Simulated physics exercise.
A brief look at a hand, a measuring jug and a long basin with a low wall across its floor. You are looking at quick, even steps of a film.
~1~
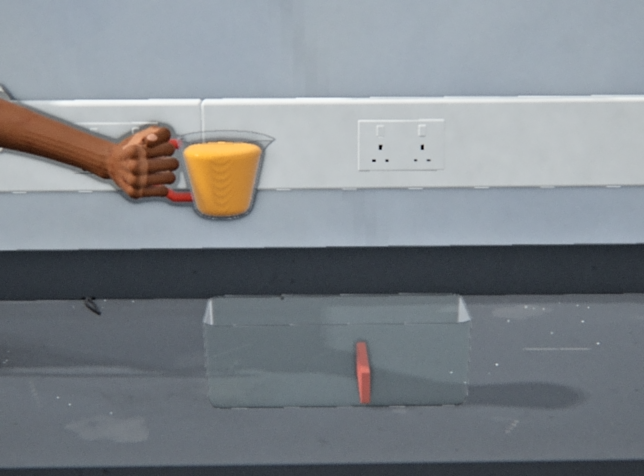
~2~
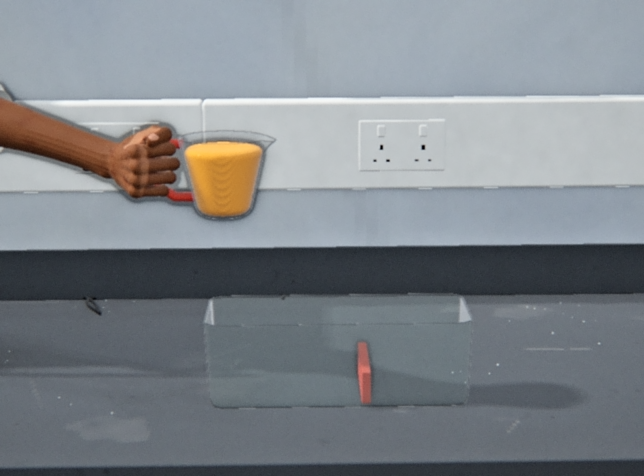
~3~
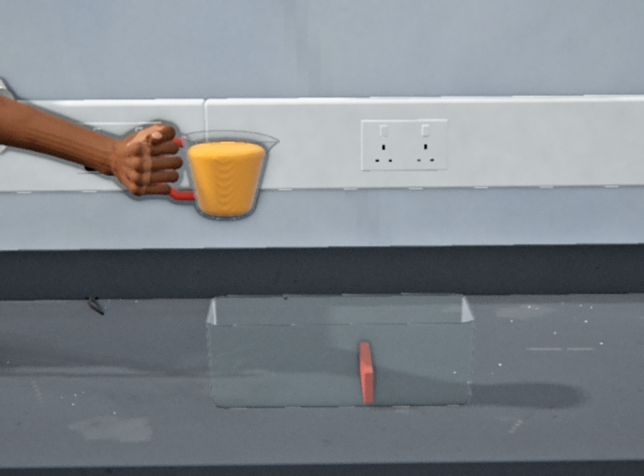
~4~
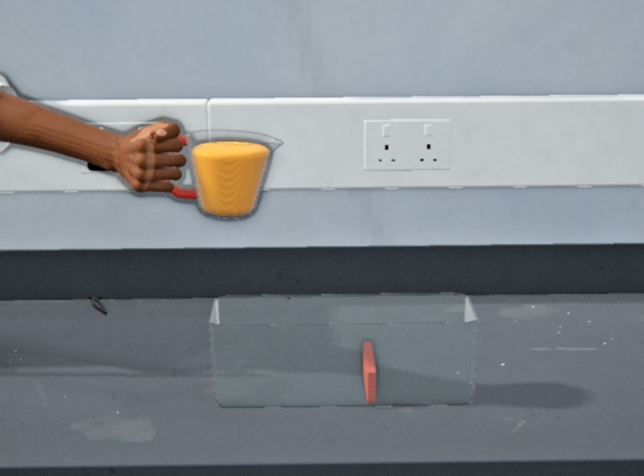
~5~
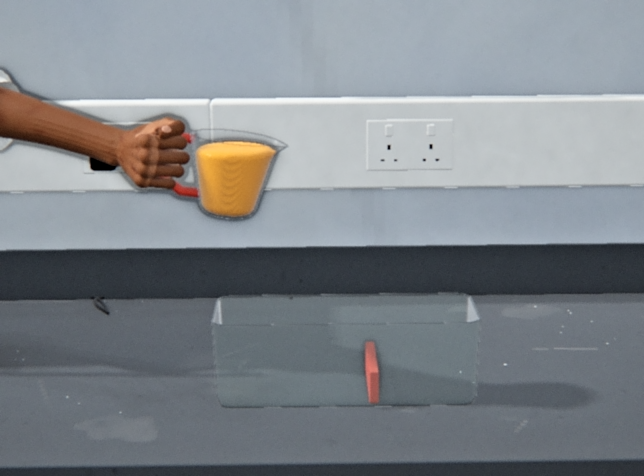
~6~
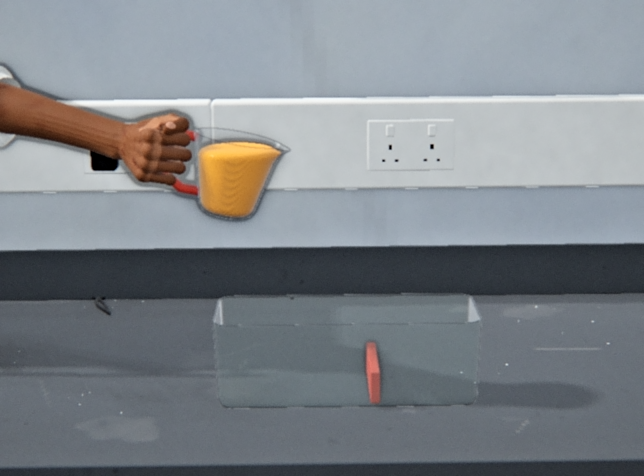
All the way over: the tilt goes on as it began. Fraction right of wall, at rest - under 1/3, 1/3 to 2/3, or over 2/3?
Beneath one third.
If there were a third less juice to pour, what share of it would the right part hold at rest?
Roughly 5 %.
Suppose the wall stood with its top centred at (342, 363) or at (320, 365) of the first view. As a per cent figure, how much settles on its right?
35 % then 75 %, approximately.
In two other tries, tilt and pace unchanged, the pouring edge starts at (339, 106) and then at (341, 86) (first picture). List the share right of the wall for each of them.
You'd see around 90 per cent, and then around 90 per cent.
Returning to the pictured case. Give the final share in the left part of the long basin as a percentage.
About 90 per cent.
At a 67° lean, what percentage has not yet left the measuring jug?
About 60 %.
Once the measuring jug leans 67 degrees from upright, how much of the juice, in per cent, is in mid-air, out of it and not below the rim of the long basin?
Close to 25 in a hundred.
A moment on, the measuring jug is tipped part way and 61 per cent is still to pour, 12 is left of the wall and 0 right of it.
Next, the measuring jug is tipped right over and 4 per cent is still to pour, 80 is left of the wall and 1 right of it.
Then the measuring jug is tipped right over and 0 per cent is still to pour, 92 is left of the wall and 4 right of it.
Later the measuring jug is tipped right over and 0 per cent is still to pour, 92 is left of the wall and 5 right of it.
Finally, 92 per cent lies left of the wall, 4 right of it and 3 outside.
